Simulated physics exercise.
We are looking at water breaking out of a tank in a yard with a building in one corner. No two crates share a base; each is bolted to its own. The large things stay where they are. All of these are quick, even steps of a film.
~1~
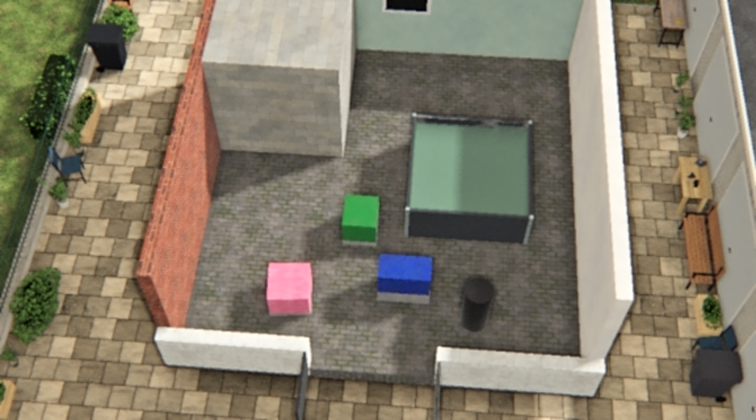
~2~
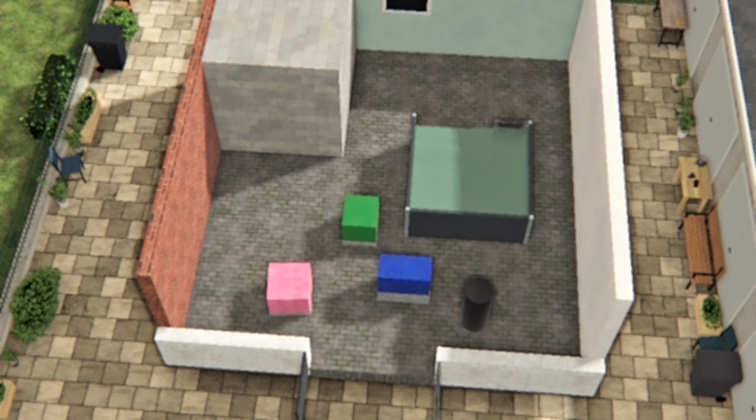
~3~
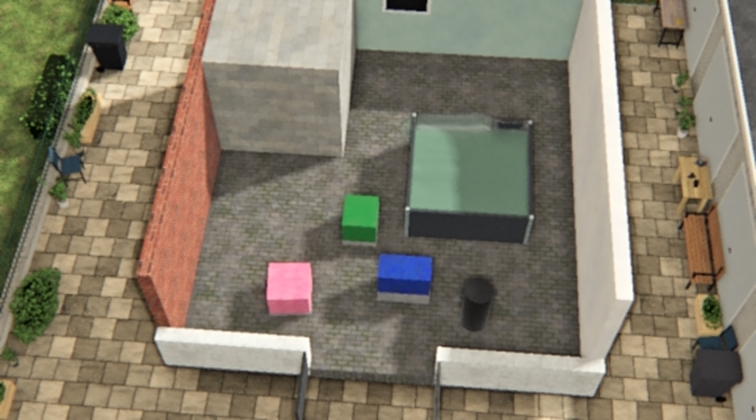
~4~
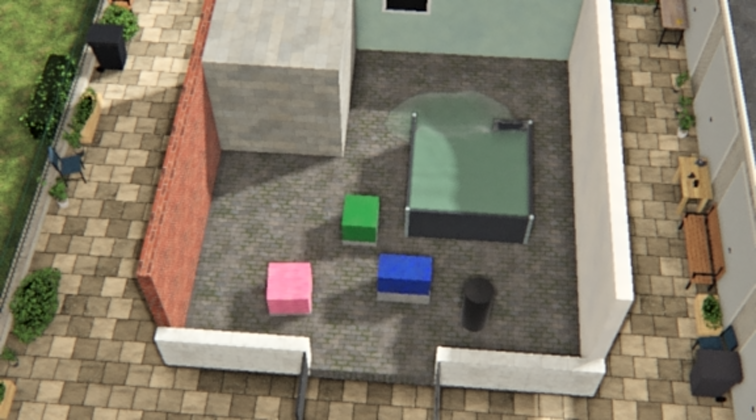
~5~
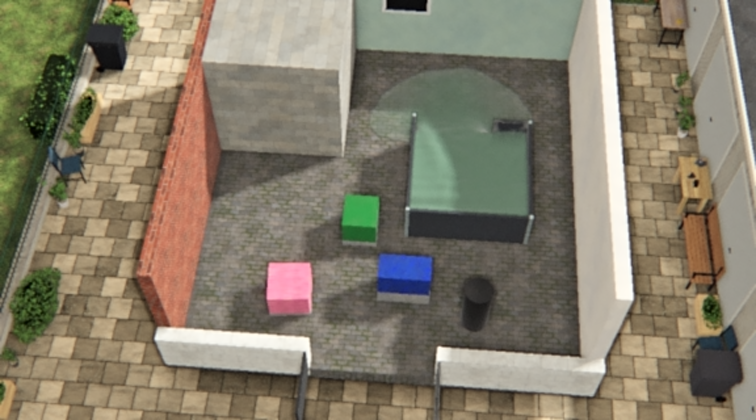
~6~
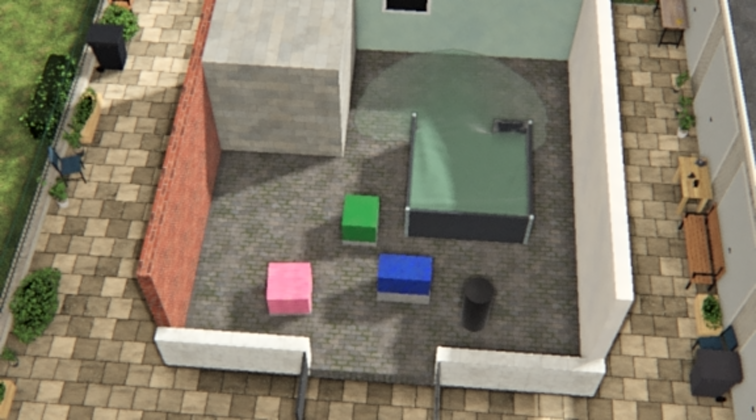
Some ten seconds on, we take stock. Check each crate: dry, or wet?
Checked: Blue crate dry, pink crate wet, green crate wet.
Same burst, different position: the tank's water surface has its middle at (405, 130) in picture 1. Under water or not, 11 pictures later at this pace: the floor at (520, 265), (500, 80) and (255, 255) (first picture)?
The first spot is not reached, the second inundated, and the third not reached.
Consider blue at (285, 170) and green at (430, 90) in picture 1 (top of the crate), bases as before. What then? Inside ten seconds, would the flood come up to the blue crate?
The blue crate simply stays high and dry.
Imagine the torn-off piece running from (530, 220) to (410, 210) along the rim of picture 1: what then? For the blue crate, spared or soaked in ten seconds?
Per crate - blue crate: Flooded.
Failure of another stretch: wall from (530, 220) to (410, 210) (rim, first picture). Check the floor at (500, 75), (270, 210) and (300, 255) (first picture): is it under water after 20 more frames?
As listed: Dry, under water, under water.
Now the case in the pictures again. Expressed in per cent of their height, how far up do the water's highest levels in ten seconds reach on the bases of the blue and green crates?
Peak levels: Approx. 60 % then 230 %.
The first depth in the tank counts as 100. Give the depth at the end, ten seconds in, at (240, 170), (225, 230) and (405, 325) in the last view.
Respectively 8, 16 and 6 per cent.
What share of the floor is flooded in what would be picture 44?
Near 85 in a hundred.
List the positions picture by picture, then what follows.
In the first picture, still water in the water tank at (470, 167).
In the second picture, the front is at a hidden place, out from the gap on the water tank's far side.
In the third picture, the front is at a hidden place, out from the gap on the water tank's far side.
In the fourth picture, water pours out on the water tank's far side and has run to (478, 94).
In the fifth picture, the front is at (468, 70), out from the gap on the water tank's far side.
In the sixth picture, water pours out on the water tank's far side and has run to (422, 53).
A moment on, water covers 25 % of the floor; the blue crate not reached, the pink crate not reached, the green crate not reached.
Next, water covers 25 % of the floor; the blue crate not reached, the pink crate not reached, the green crate not reached.
Then, water covers 45 % of the floor; the blue crate not reached, the pink crate not reached, the green crate water round its plinth.
Later, water covers 85 % of the floor; the blue crate water round its plinth, the pink crate water round its plinth, the green crate water round its plinth.
In the end, water covers 100 % of the floor; the blue crate stayed above the water, the pink crate was topped, the green crate was topped.
